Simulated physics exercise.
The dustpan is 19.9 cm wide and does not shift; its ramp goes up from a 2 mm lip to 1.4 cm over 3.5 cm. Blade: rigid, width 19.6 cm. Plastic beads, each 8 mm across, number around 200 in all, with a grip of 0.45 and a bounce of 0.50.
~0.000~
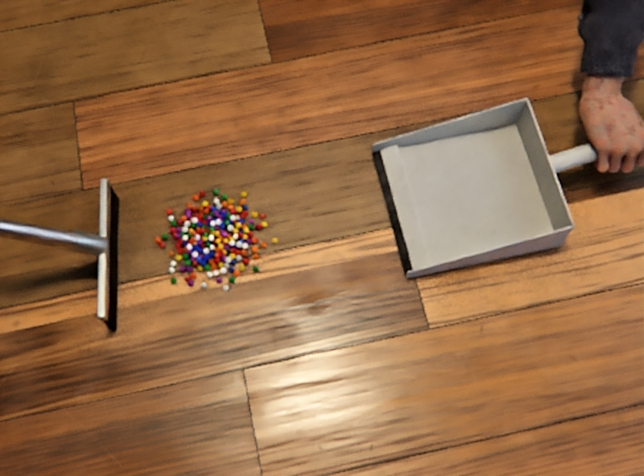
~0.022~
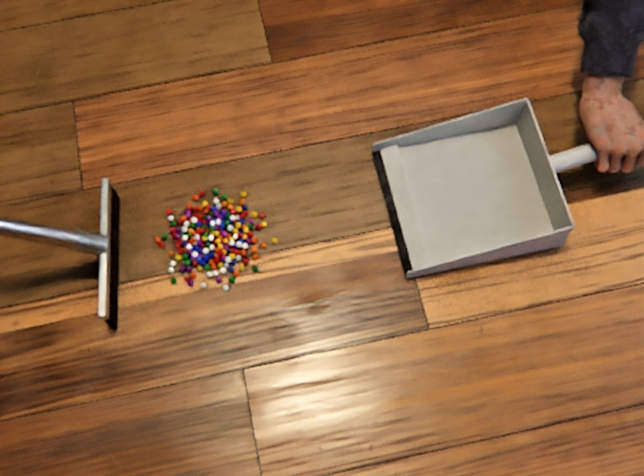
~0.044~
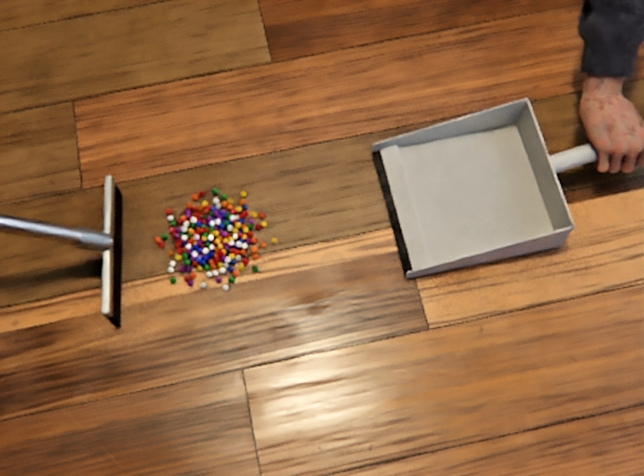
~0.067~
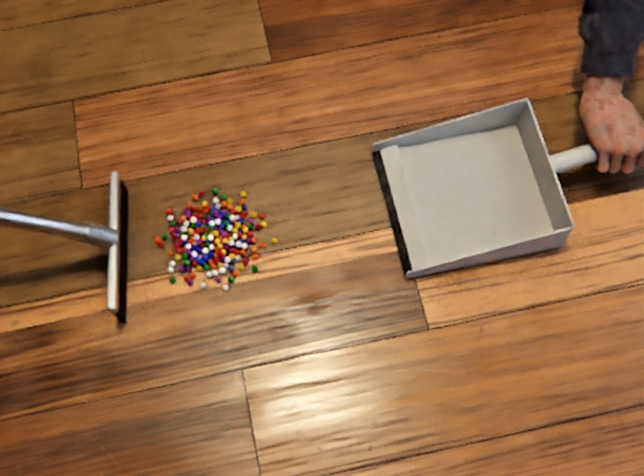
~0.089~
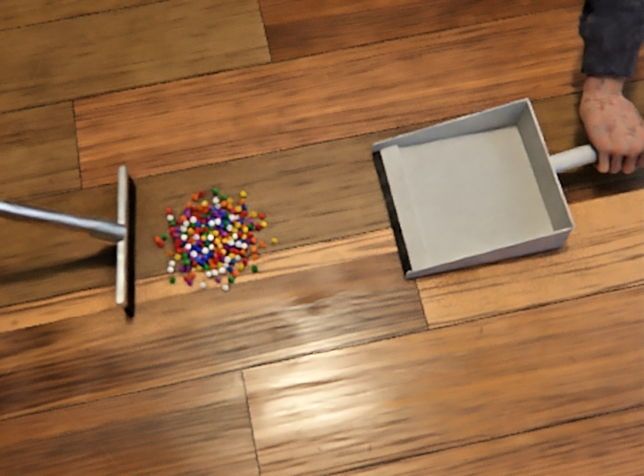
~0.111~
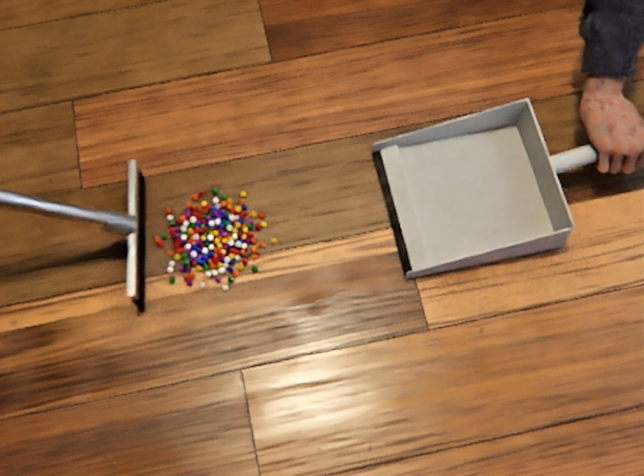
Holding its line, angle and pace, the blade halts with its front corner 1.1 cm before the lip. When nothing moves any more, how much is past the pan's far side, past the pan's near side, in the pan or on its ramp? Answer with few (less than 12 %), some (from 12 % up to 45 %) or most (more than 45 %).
Past the pan's far side - some; past the pan's near side - few; in the pan or on its ramp - few.
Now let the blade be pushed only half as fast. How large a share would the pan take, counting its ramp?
I'd put it at roughly 0 per cent.
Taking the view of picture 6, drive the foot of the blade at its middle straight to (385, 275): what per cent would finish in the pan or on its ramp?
Close to 30 in a hundred.
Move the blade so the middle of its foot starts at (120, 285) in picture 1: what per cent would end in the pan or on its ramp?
Something close to 10 percent.
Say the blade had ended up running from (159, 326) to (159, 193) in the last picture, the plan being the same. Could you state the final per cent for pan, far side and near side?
Final per cent - pan 25, far 20, near 30.
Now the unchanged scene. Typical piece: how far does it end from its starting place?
20 cm, roughly.
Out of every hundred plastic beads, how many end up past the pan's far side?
Some 25 %.
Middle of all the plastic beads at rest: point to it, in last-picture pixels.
After settling, the middle sits near (370, 203).
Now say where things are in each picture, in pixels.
In the first picture, blade from (103, 317) to (106, 185), moved 0.0 cm, 0 of the pieces shifted so far; middle of the pieces at (212, 238); pan at (477, 195).
In the second picture, blade from (104, 316) to (107, 184), moved 0.2 cm, 0 of the pieces shifted so far; middle of the pieces at (211, 238).
In the third picture, blade from (108, 313) to (110, 182), moved 0.7 cm, 0 of the pieces shifted so far; middle of the pieces at (211, 238).
In the fourth picture, blade from (114, 309) to (116, 178), moved 1.7 cm, 0 of the pieces shifted so far; middle of the pieces at (211, 238).
In the fifth picture, blade from (122, 303) to (124, 173), moved 3.0 cm, 0 of the pieces shifted so far; middle of the pieces at (211, 238).
In the sixth picture, blade from (133, 295) to (134, 166), moved 4.7 cm, 0 of the pieces shifted so far; middle of the pieces at (210, 237); pan at (477, 196). The blade's pace is about 0.77 m/s, heading 24 degrees away from the viewer's side.
Then, at 0.34 s, middle of the blade 19 cm from the lip; 0 % over the lip, far side 10 %, near side 0 %.
After 0.49 s, middle of the blade 8 cm from the lip; 0 % over the lip, far side 20 %, near side 0 %.
After 0.77 s, middle of the blade 2 cm from the lip; 5 % over the lip, far side 25 %, near side 5 %.
In the end, at 1.7 s, far side 25 %, near side 5 %, pan 5 %, in front of the lip or behind the blade 65 %.
